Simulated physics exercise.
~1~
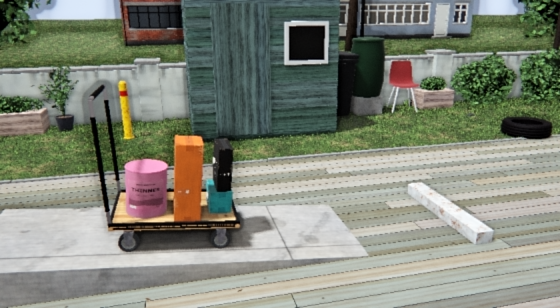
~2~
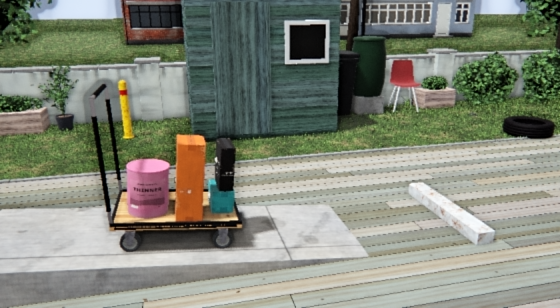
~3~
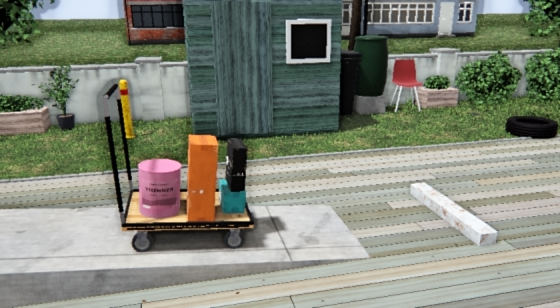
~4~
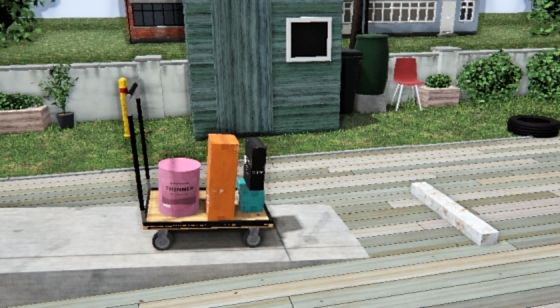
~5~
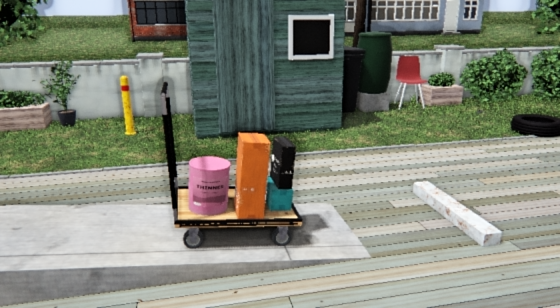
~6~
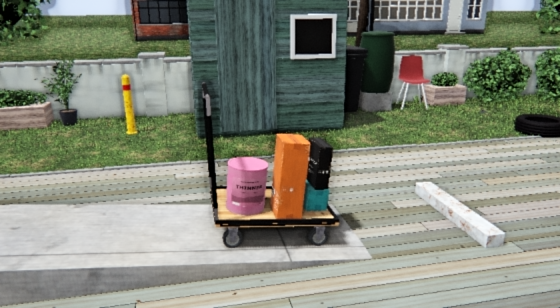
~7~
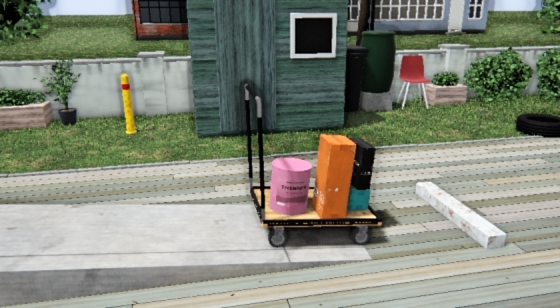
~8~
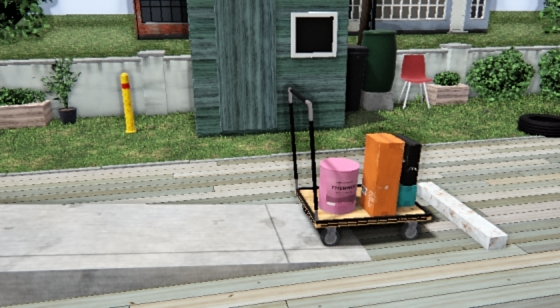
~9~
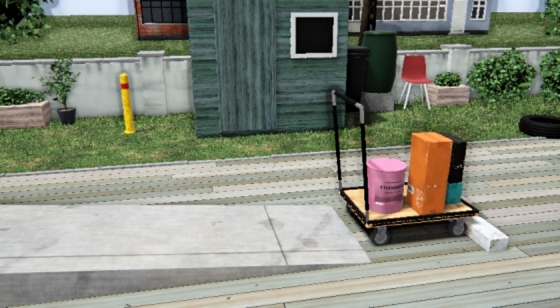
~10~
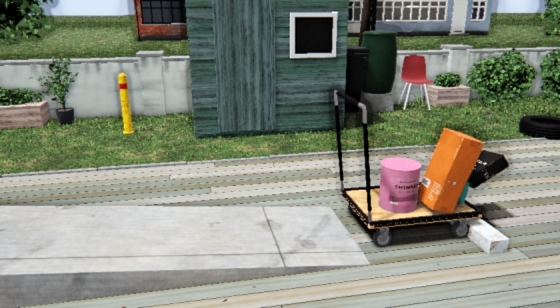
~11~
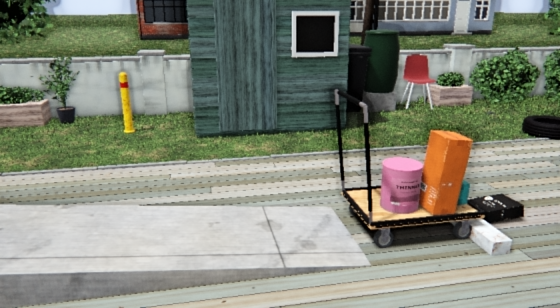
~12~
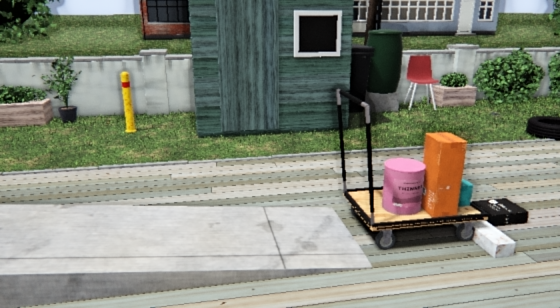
The video shows a flat trolley carrying a pink pail, an orange box, a turquoise parcel and a black box rolling right until it stops at a white kerb, where the orange box tips and settles upright while the black box falls off, ending on the ground beyond the deck.
